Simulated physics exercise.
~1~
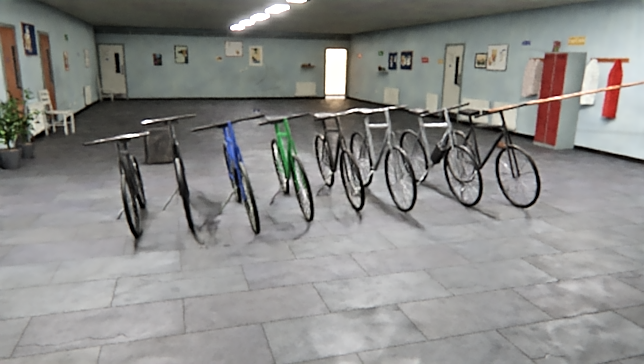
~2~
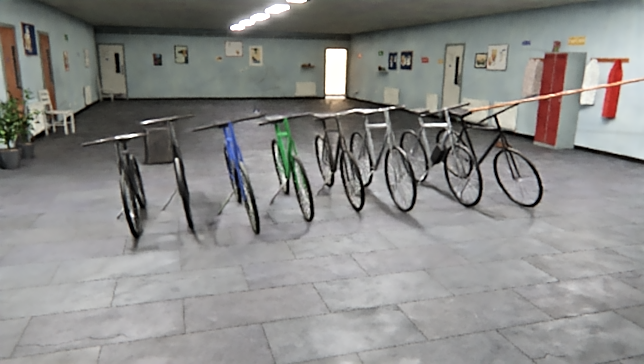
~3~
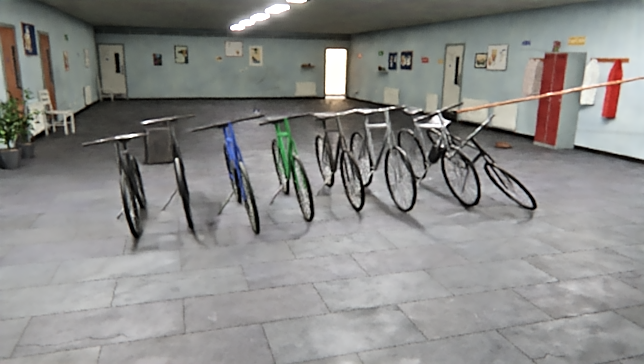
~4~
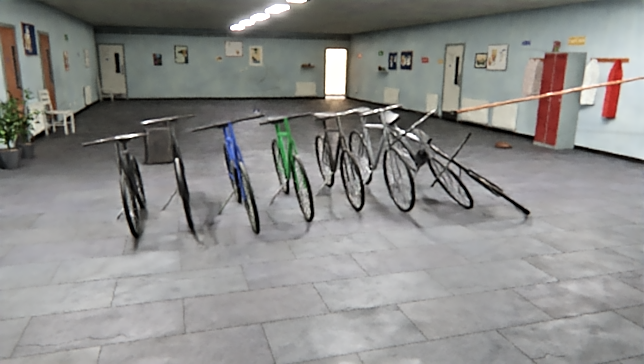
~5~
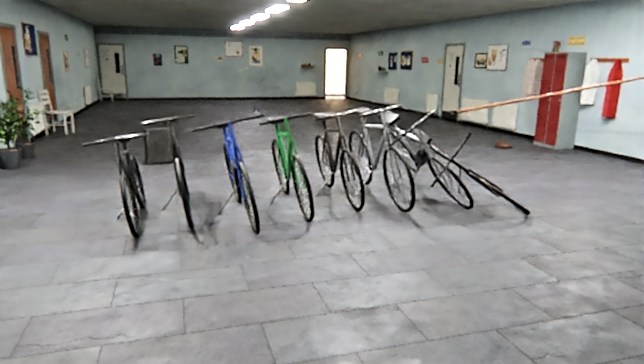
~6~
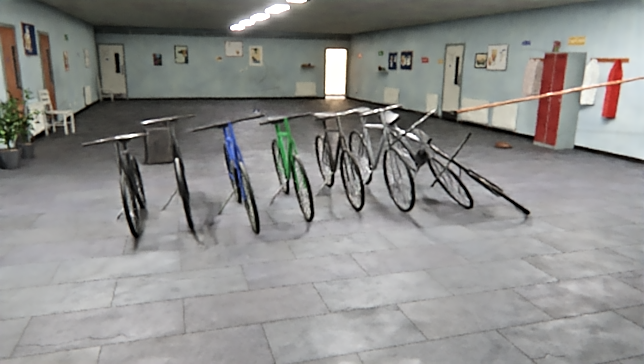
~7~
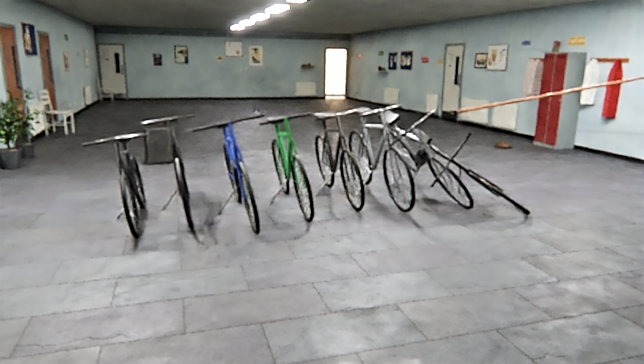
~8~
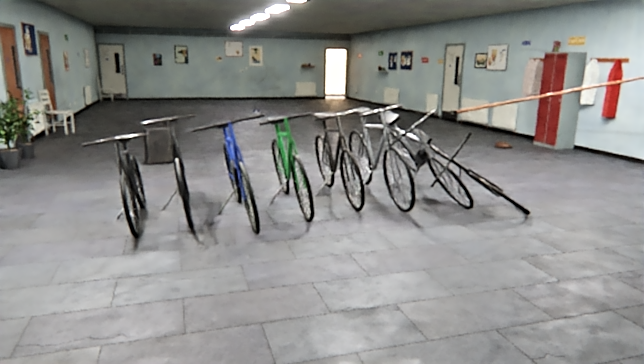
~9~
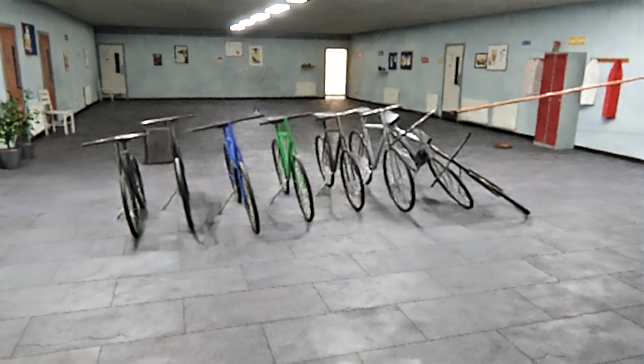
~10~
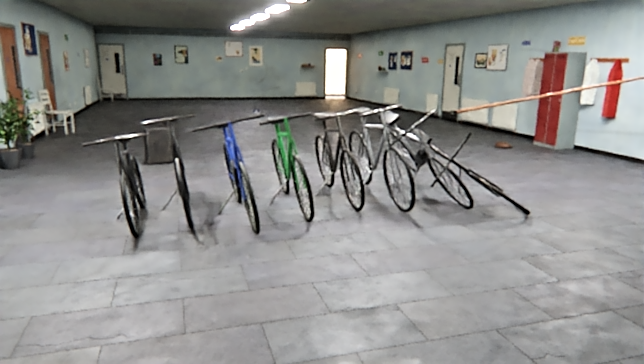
A long pole pushed the bicycle at the right end of a row in a large room, and it toppled left onto its neighbour, which tipped over too. The rest, including the blue and green ones, stayed standing, and everything came to rest.
